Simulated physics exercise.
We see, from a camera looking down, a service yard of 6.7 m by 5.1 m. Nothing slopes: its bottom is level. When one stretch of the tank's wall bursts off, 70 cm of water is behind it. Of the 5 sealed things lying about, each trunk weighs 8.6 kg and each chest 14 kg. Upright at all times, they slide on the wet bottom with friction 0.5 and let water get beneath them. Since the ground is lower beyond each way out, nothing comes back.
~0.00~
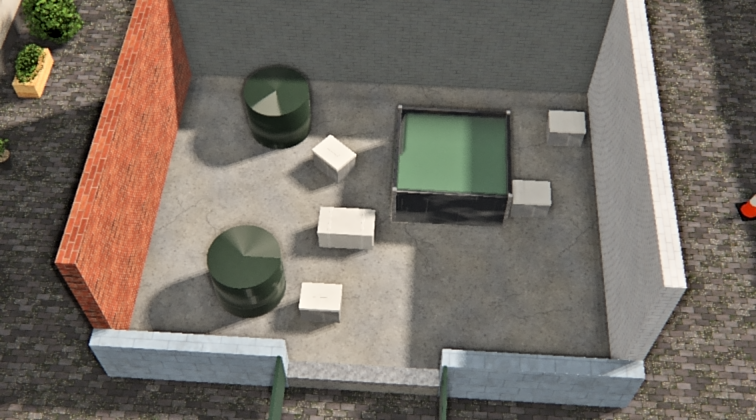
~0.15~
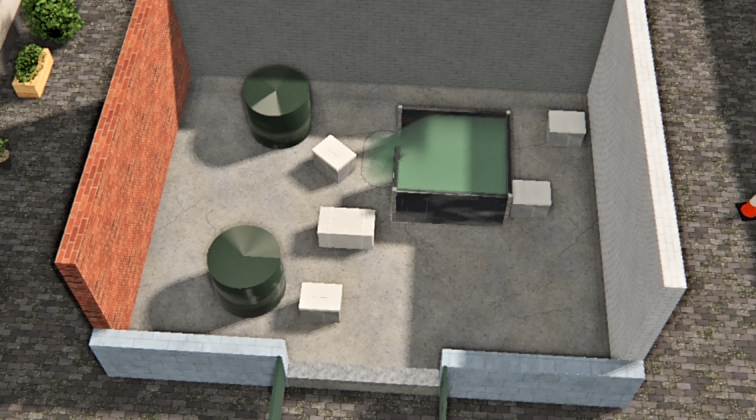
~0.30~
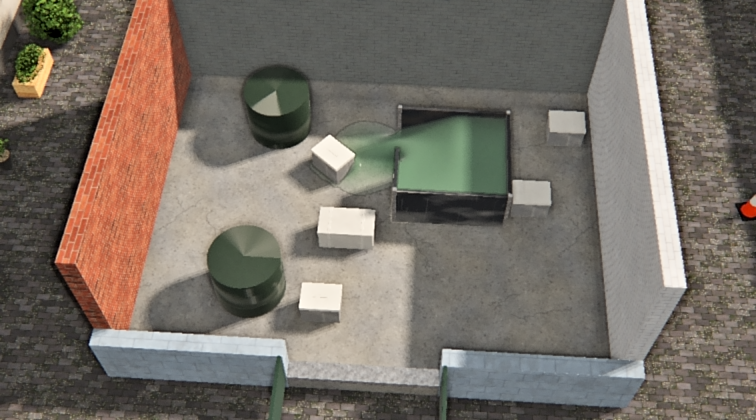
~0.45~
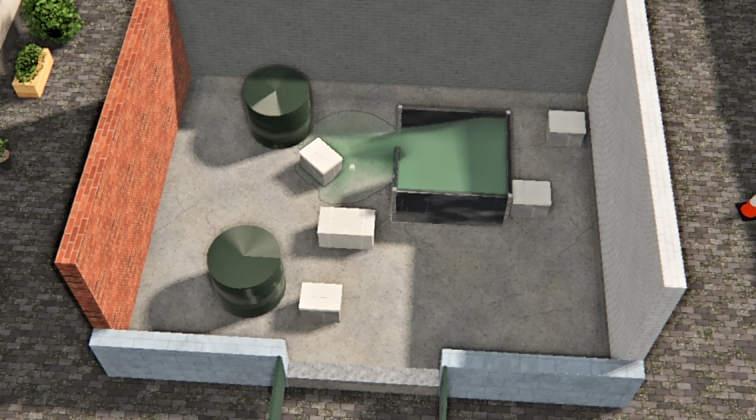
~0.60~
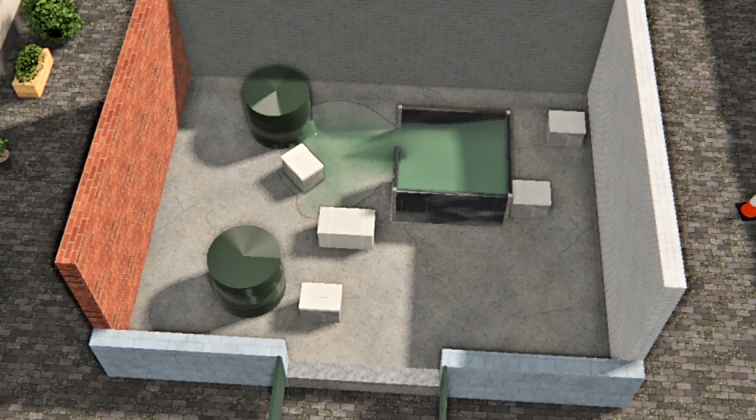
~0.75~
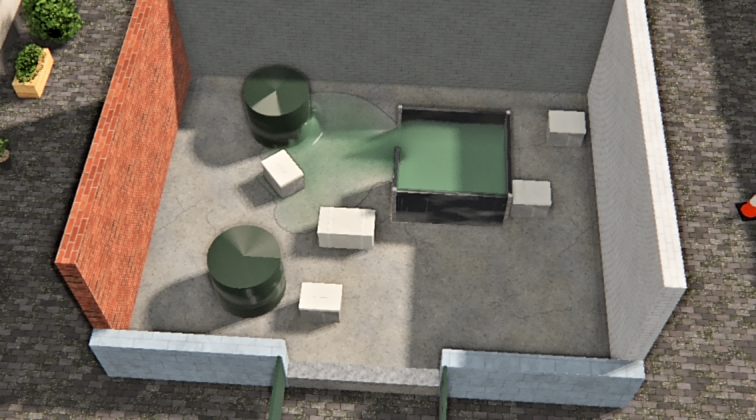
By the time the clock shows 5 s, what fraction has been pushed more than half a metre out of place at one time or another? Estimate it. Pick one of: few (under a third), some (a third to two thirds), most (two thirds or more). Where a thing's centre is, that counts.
Few.
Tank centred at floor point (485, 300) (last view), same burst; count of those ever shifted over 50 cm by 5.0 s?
The answer would then be 3.
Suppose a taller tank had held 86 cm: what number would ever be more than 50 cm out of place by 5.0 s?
1.
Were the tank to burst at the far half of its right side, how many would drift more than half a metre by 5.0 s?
The count would be 1.
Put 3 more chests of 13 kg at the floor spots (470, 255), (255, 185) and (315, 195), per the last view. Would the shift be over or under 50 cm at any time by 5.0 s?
Order as listed: Inside half a metre / beyond half a metre / beyond half a metre.
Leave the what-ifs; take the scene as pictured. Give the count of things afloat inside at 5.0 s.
Count: 0.
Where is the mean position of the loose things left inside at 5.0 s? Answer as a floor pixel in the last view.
Around (426, 242).
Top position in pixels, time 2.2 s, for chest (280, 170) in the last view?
Around (150, 256).
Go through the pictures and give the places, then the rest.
In the first picture, a chest at (334, 152), on the bottom; a trunk at (346, 221) rests on the ground; 2.4 m2 under water; 0 of 5 have shifted.
In the second picture, a chest at (334, 152), on the bottom; a trunk at (346, 221) rests on the ground; 2.9 m2 under water; 0 of 5 have shifted.
In the third picture, a chest at (333, 152) rests on the ground; a trunk at (346, 221) rests on the ground; 3.6 m2 under water; 0 of 5 have shifted.
In the fourth picture, a chest at (321, 155) rests on the ground, 21 cm from its start; a trunk at (346, 221) rests on the ground; water covers 4.4 m2; 1 of 5 have shifted.
In the fifth picture, a chest at (302, 161), on the bottom, 51 cm from its start; a trunk at (346, 221), on the bottom; water covers 5.1 m2; 1 of 5 have shifted.
In the sixth picture, a chest at (282, 168), on the bottom, 83 cm from its start; a trunk at (346, 221) rests on the ground; 5.9 m2 under water; 1 of 5 have shifted.
After 1.1 s 1 of 5 are over 50 cm from their spots; 0 afloat.
After 2.2 s 1 of 5 are over 50 cm from their spots; 1 afloat.
After 3.5 s 1 of 5 are over 50 cm from their spots; 0 afloat.
After 5.0 s 1 of 5 are over 50 cm from their spots, and 1 have been at some point; 0 afloat.
